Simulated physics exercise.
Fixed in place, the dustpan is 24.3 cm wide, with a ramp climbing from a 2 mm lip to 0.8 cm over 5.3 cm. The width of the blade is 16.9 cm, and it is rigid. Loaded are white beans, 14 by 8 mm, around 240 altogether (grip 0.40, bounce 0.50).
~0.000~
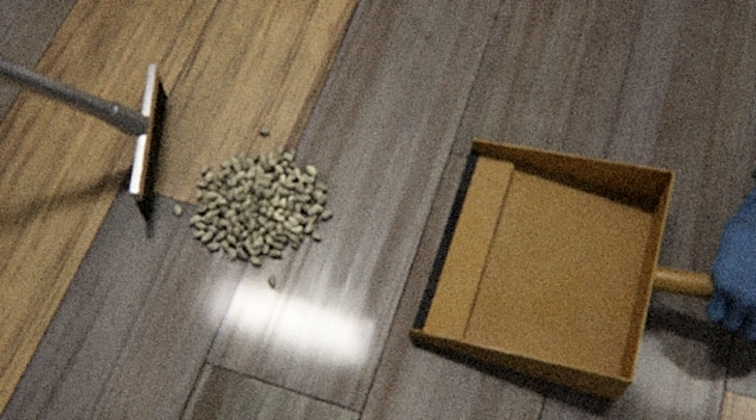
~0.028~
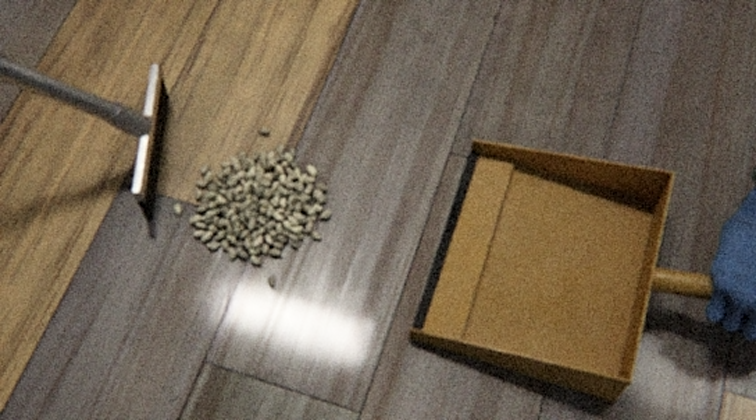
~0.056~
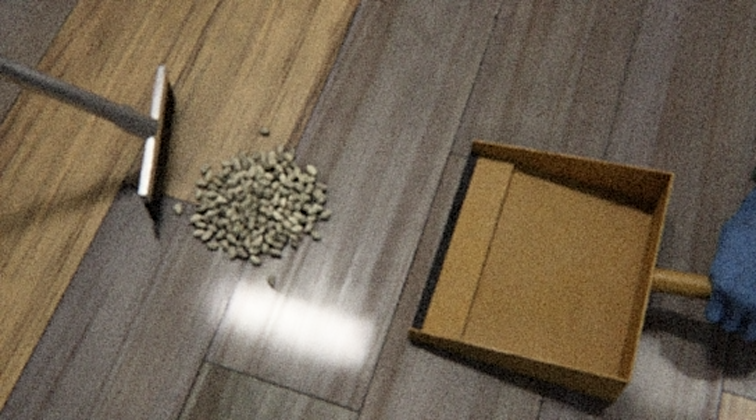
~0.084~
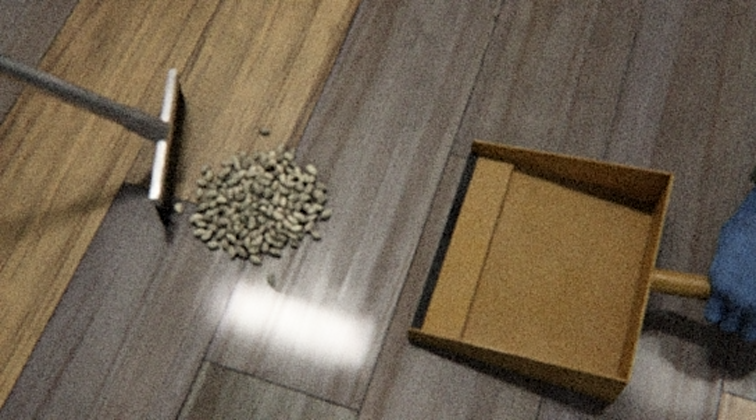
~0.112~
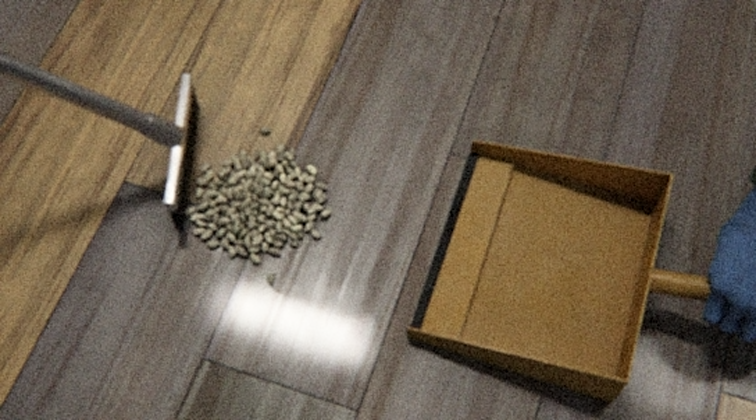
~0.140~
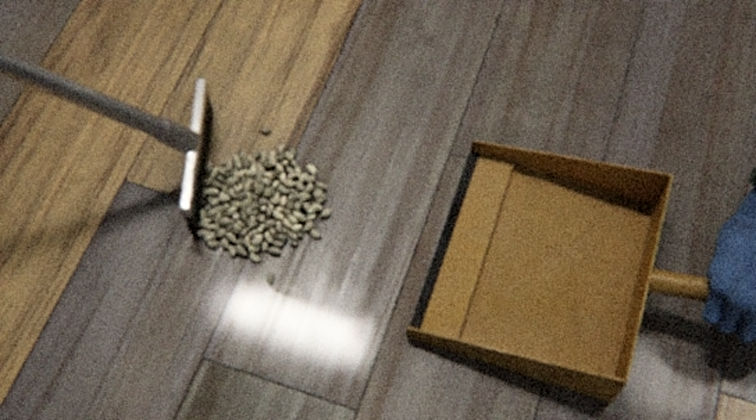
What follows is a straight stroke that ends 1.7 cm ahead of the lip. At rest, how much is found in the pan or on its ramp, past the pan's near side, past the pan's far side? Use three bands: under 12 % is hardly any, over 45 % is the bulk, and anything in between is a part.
In the pan or on its ramp: A part, past the pan's near side: Hardly any, past the pan's far side: Hardly any.
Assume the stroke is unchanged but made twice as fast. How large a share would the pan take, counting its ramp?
Near 60 %.
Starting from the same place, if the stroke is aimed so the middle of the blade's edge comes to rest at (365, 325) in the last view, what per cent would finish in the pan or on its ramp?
Roughly 5 %.
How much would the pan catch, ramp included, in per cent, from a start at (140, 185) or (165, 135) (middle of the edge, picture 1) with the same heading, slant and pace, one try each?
Estimates: 15 percent and 20 percent.
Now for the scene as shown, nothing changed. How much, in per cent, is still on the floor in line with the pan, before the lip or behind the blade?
Share: Roughly 65 percent.
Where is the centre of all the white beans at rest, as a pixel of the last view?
I'd put it at about (428, 239).
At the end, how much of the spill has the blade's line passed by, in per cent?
About 15 percent.
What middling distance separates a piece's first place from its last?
I'd say close to 20 cm.
After 0.33 s, middle of the blade 16 cm from the lip; 0 % over the lip, far side 0 %, near side 5 %.
After 0.45 s, middle of the blade 8 cm from the lip; 0 % over the lip, far side 0 %, near side 5 %.
After 0.70 s, middle of the blade 4 cm from the lip; 25 % over the lip, far side 5 %, near side 10 %.
In the end, at 1.9 s, pan 25 %, near side 10 %, far side 5 %, in front of the lip or behind the blade 65 %.
